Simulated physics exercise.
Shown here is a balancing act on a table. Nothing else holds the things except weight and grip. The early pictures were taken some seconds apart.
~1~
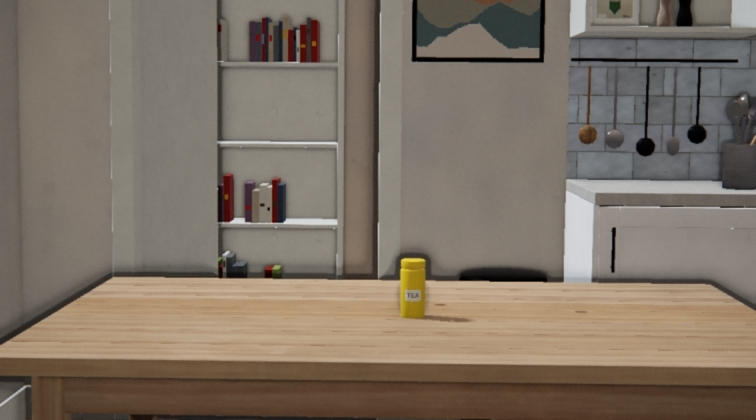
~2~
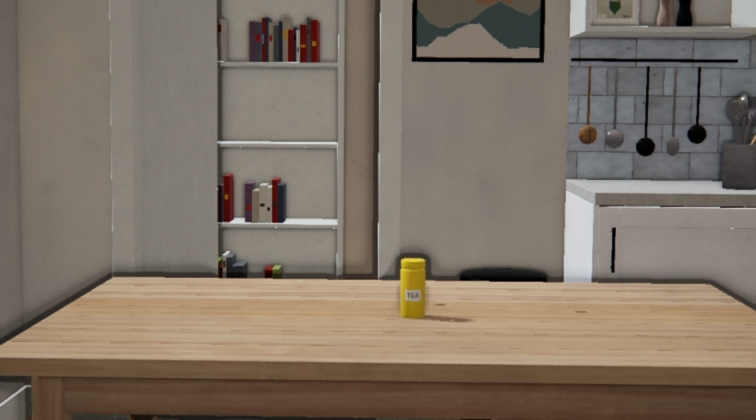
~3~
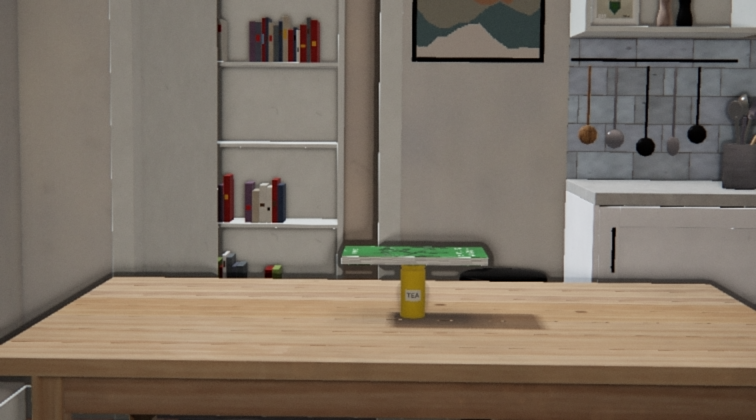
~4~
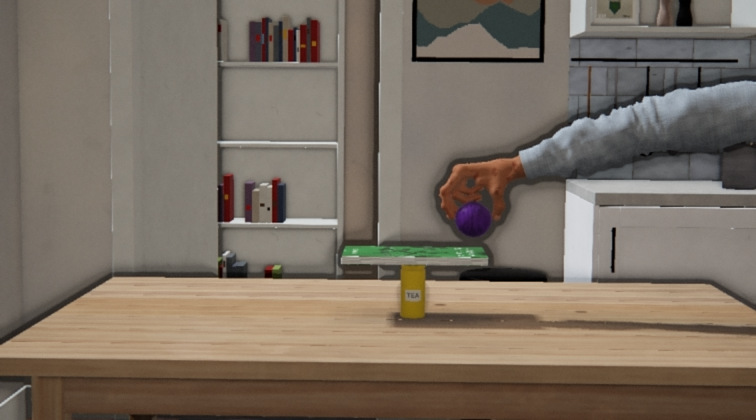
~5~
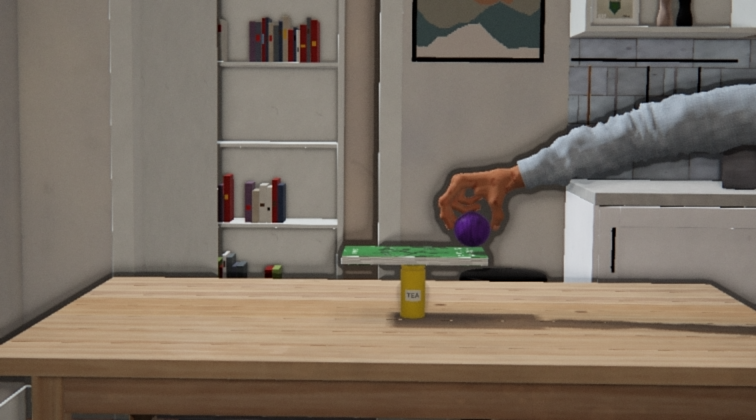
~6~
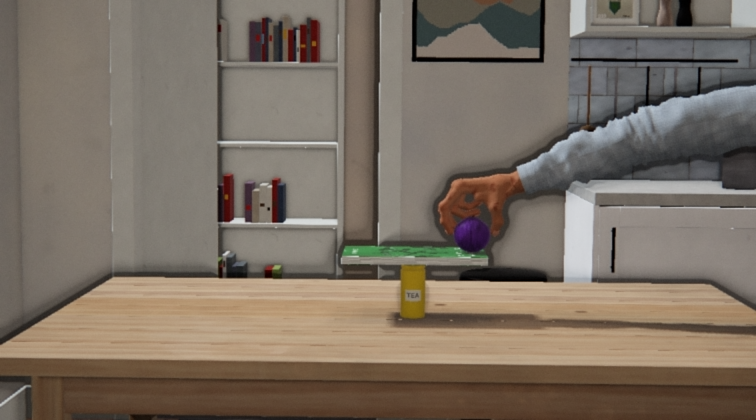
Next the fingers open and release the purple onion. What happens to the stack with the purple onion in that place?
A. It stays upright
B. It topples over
It topples over.
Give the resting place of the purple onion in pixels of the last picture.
Roughly at pixel (481, 300).
Then, 0.40 s after the last picture, purple onion now fallen; green book tipped 52° from how it was.
Then, 0.70 s after the last picture, green book tipped 59° from how it was; yellow shaker tipped 15° from how it was.
Then, 0.90 s after the last picture, green book now fallen; yellow shaker on its side.
Then, 1.00 s after the last picture, yellow shaker now fallen.
By the end, fallen, green book, yellow shaker and purple onion. Seen from the same camera at the end, purple onion near (481, 300). The stack loses its balance.
